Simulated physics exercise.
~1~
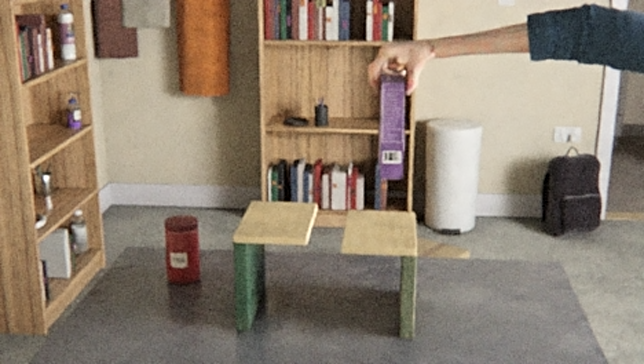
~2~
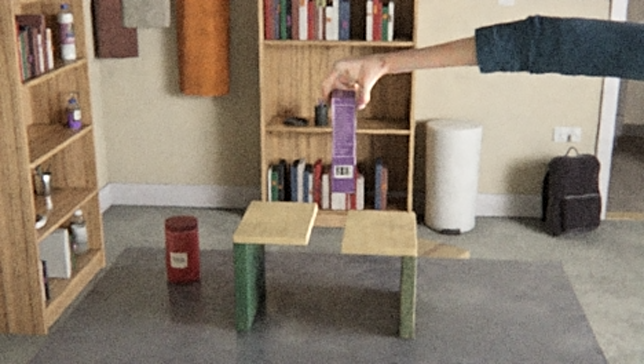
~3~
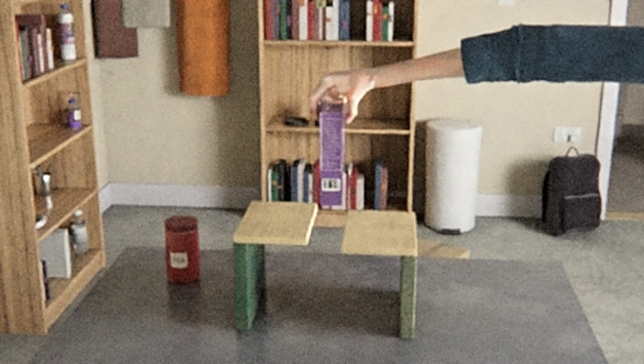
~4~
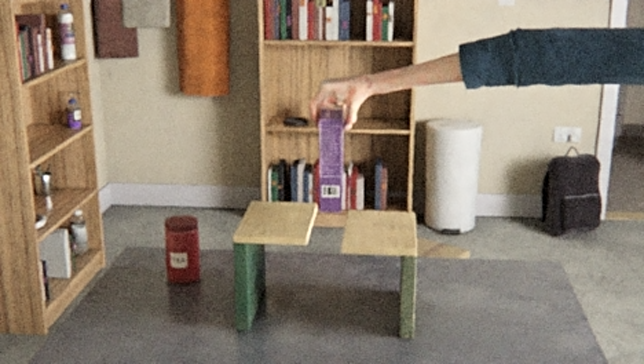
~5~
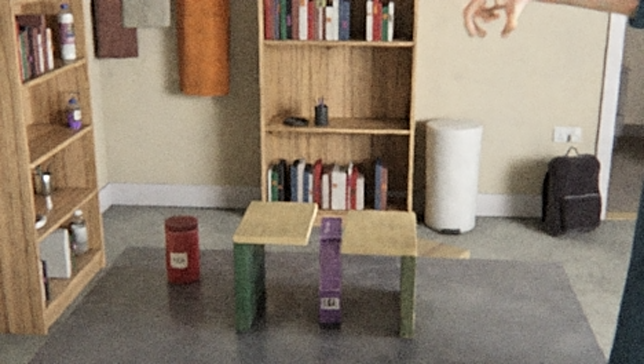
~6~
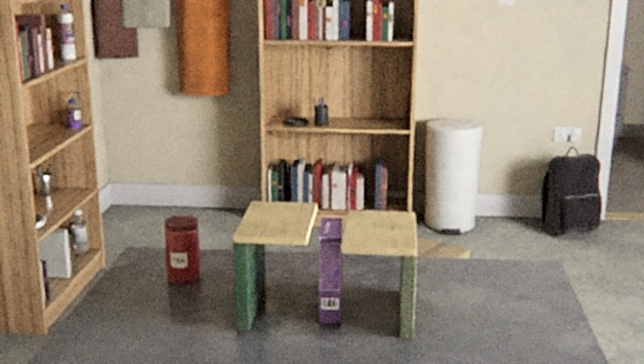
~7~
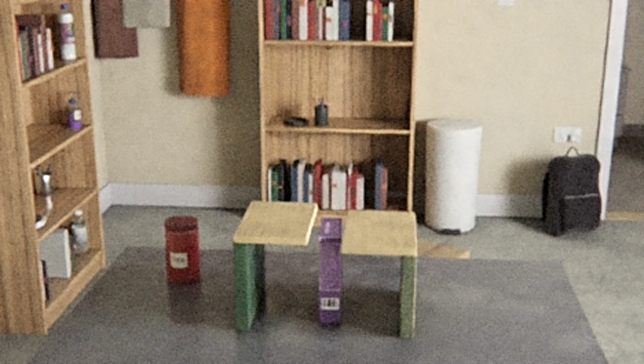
In this clip, a hand carries an upright purple packet leftward over the gap in a wooden-topped stand, then releases it and withdraws. The packet drops through and ends standing upright between the green supports, while the red jar at left stays put.
